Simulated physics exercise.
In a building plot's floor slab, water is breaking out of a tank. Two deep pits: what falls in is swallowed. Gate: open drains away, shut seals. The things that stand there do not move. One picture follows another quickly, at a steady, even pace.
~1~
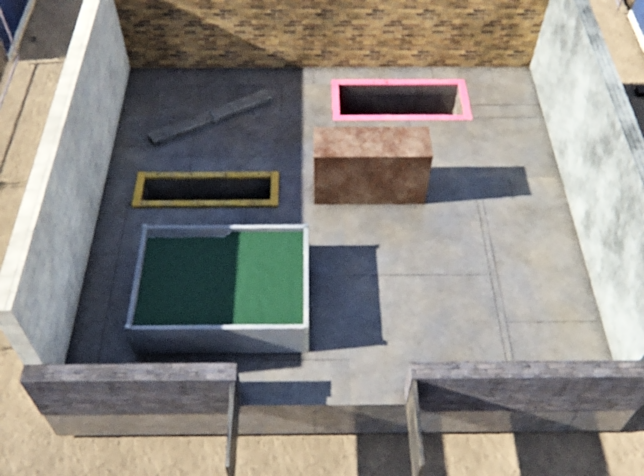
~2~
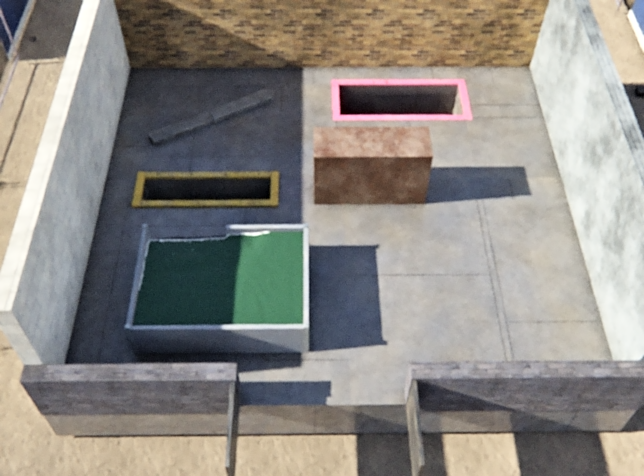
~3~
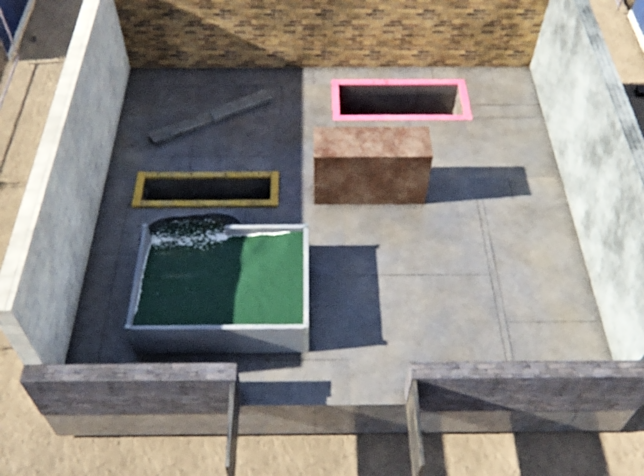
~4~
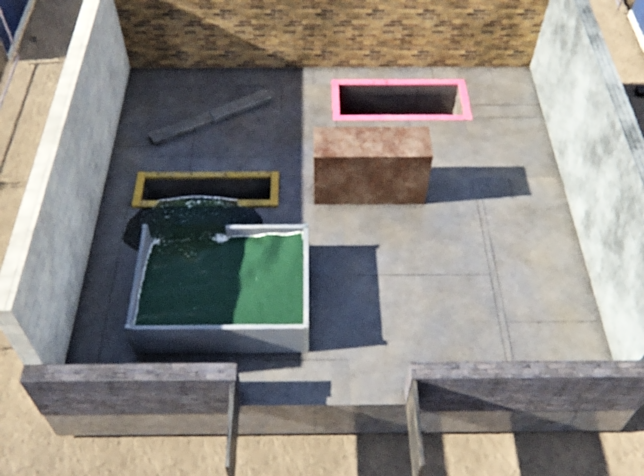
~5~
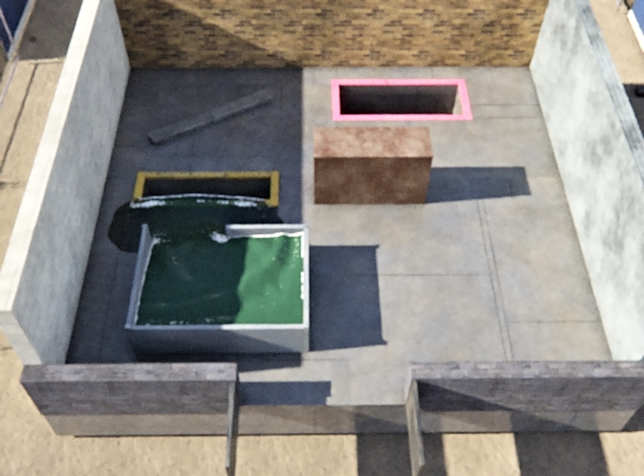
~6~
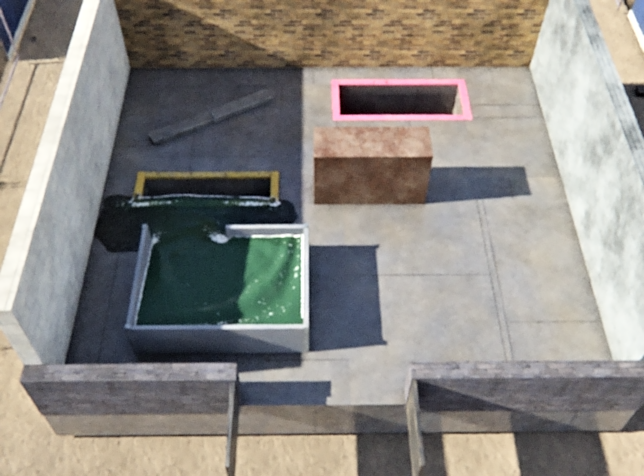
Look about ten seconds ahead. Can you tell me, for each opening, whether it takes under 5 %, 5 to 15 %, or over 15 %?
Sure: The gate takes under 5 %; the yellow pit takes over 15 %; the pink pit takes under 5 %.
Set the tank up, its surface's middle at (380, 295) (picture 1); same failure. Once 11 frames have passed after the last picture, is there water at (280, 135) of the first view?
There: Awash.
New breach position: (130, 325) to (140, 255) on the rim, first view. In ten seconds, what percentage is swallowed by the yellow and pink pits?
For yellow it's about 14 per cent, and for pink about 6 per cent.
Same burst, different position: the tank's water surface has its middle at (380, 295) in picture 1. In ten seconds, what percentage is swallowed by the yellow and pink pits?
The yellow pit gets 20 per cent, the pink pit 8 per cent.
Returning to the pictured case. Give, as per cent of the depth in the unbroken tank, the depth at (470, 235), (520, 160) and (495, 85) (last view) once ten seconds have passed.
Taking the places in turn, I get roughly 2, 0 and 0 percent.
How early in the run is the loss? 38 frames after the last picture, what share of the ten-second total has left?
Near 90 in a hundred.
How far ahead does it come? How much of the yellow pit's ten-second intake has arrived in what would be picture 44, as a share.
By my reckoning, 90 percent.
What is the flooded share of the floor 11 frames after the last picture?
Around 10 percent of it.
A moment on, water covers 10 % of the floor; the gate 0 %, the yellow pit 16 %, the pink pit 0 %.
Next, water covers 10 % of the floor; the gate 0 %, the yellow pit 30 %, the pink pit 0 %.
Then, water covers 15 % of the floor; the gate 0 %, the yellow pit 44 %, the pink pit 0 %.
Later, water covers 25 % of the floor; the gate 0 %, the yellow pit 55 %, the pink pit 0 %.
In the end, water covers 35 % of the floor; the gate 0 %, the yellow pit 60 %, the pink pit 2 %.
